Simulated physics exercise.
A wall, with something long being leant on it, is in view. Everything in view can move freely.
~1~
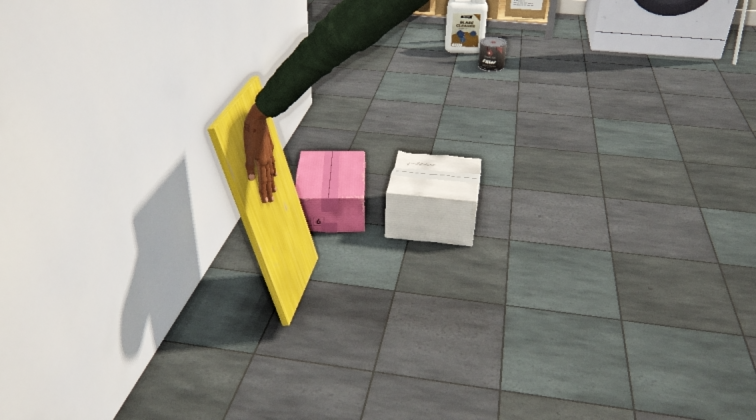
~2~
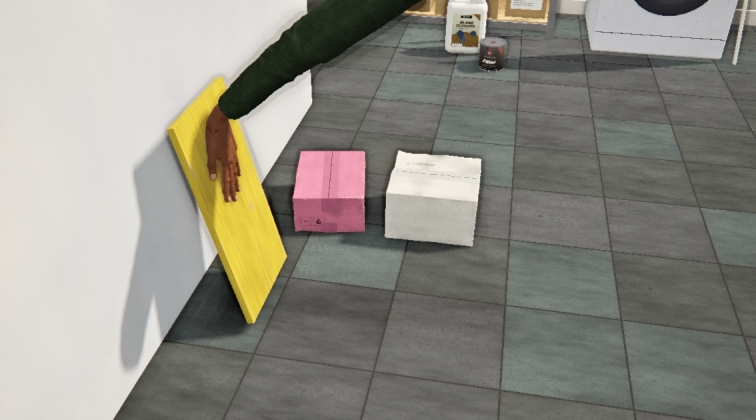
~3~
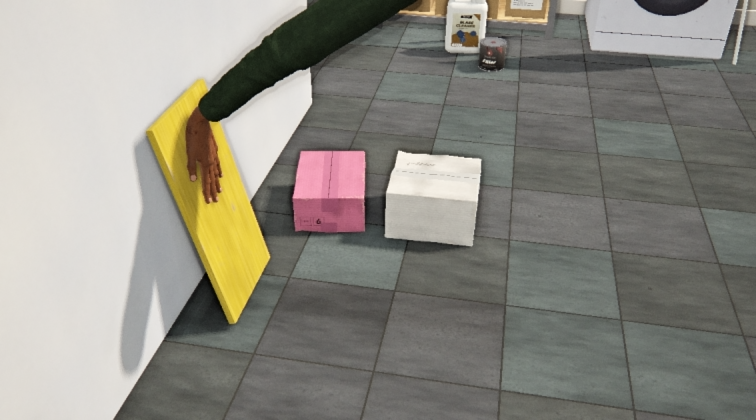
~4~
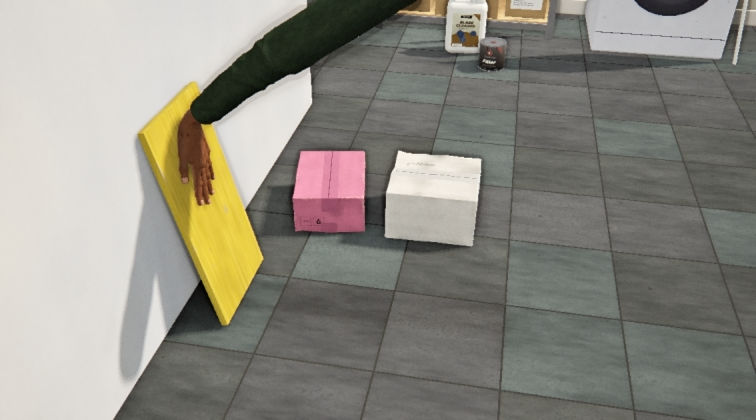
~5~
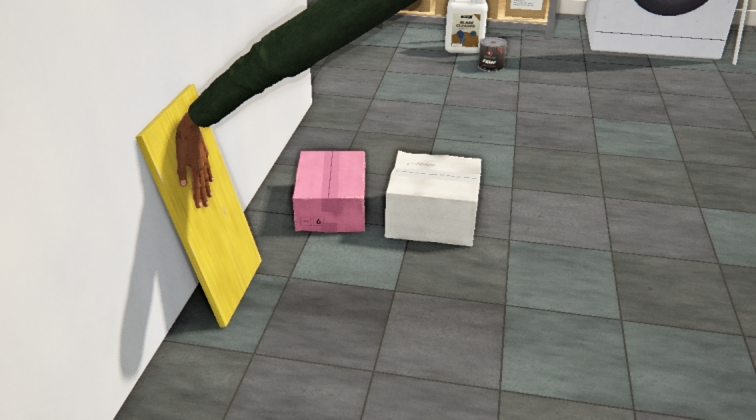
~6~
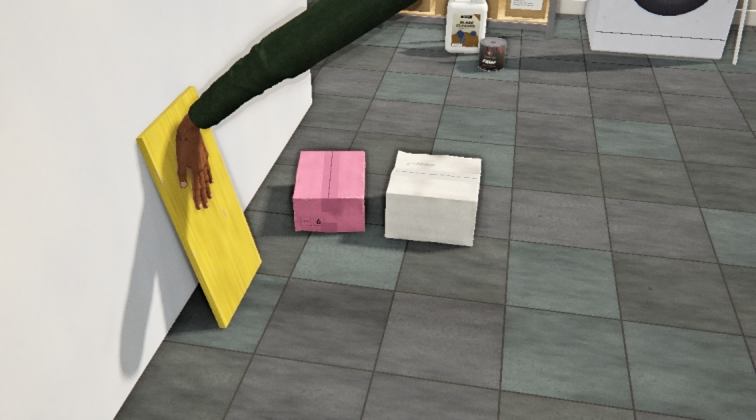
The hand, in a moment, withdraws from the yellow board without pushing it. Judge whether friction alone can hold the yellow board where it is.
My guess is it won't budge.
Then, 0.20 s on from there, no change.
Then, 0.50 s on from there, yellow board resting near (207, 209).
In the end, all 3 unmoved. At the end, from the last picture's camera, yellow board near (207, 209). The board stays up.
